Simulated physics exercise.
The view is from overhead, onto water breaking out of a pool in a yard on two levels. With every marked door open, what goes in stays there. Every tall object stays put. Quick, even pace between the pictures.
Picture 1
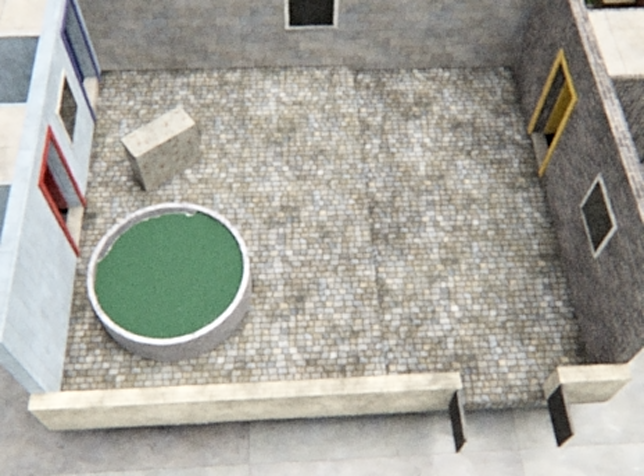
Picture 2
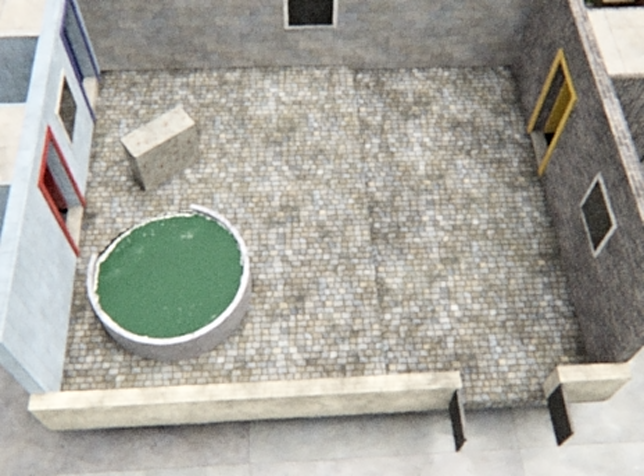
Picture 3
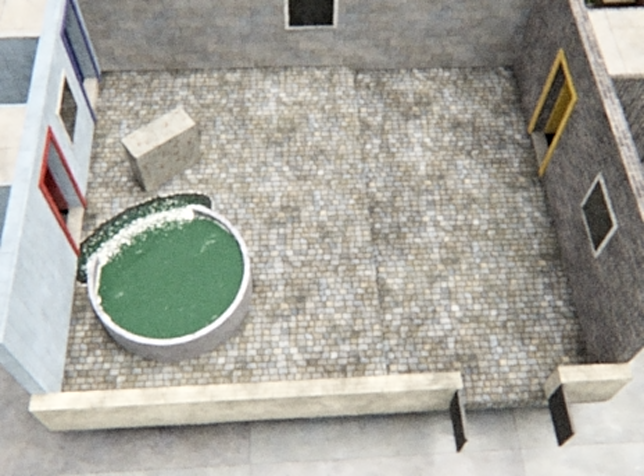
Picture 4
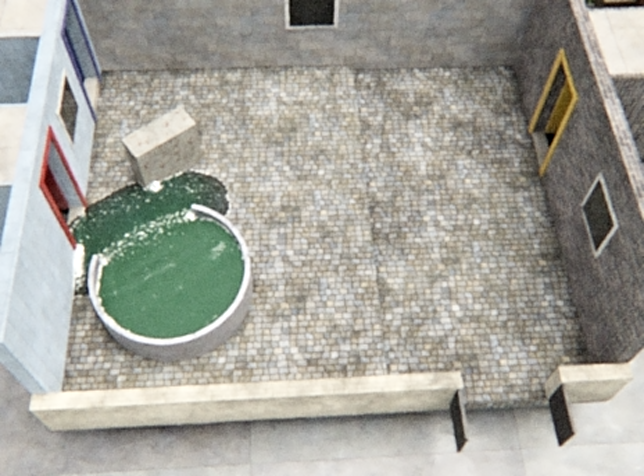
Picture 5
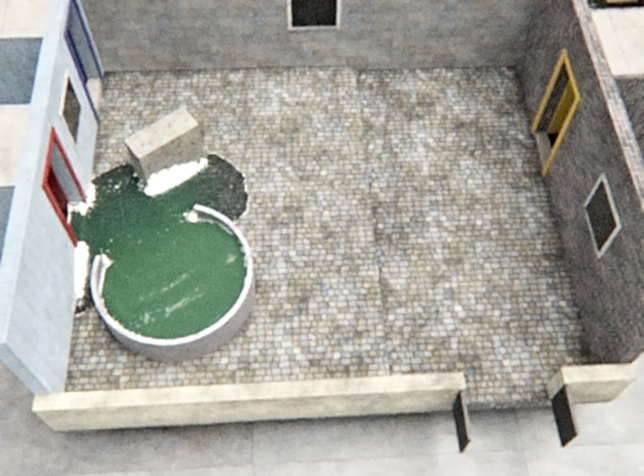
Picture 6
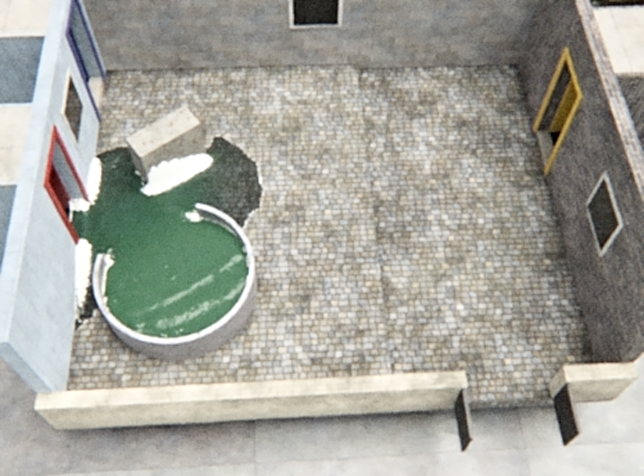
Green water breaks out of the round tank's far side and spreads across the paved yard.
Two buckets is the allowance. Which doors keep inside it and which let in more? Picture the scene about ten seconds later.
The blue door will keep to two buckets, the red door will go over two buckets, the yellow door will go over two buckets.
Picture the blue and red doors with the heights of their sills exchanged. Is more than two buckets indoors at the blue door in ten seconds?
Blue: Overshoots.
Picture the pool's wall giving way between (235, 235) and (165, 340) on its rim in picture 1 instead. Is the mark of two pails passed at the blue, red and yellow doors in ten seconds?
One by one: Blue ends up below; red ends up below; yellow ends up below.
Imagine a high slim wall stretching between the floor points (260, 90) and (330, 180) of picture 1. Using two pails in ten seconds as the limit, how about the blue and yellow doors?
I'd say the blue door remains safe, while the yellow door remains safe.
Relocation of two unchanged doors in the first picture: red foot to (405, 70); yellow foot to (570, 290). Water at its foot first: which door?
Looks like the one in blue.
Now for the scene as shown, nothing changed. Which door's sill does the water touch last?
I'd go with the yellow one.
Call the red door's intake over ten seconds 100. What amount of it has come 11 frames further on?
Roughly 50 per cent.
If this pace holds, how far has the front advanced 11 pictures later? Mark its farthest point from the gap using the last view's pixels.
Farthest reach: About (350, 85).
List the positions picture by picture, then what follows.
Still water in the round tank at (170, 272), in the first picture.
The front is at a hidden place, out from the gap on the round tank's far side, in the second picture.
The front is at (207, 201), out from the gap on the round tank's far side, in the third picture.
The front is at (214, 181), out from the gap on the round tank's far side, in the fourth picture.
The front is at (214, 158), out from the gap on the round tank's far side, in the fifth picture.
Water pours out on the round tank's far side and has run to (219, 141), in the sixth picture.
A moment on, water covers 15 % of the floor; the blue door wet at the sill, nothing in, the red door far over two buckets in, the yellow door not reached.
Next, water covers 30 % of the floor; the blue door wet at the sill, nothing in, the red door far over two buckets in, the yellow door not reached.
Then, water covers 50 % of the floor; the blue door under two buckets in, the red door far over two buckets in, the yellow door not reached.
Later, water covers 65 % of the floor; the blue door under two buckets in, the red door far over two buckets in, the yellow door under two buckets in.
In the end, water covers 90 % of the floor; the blue door under two buckets in, the red door far over two buckets in, the yellow door over two buckets in.
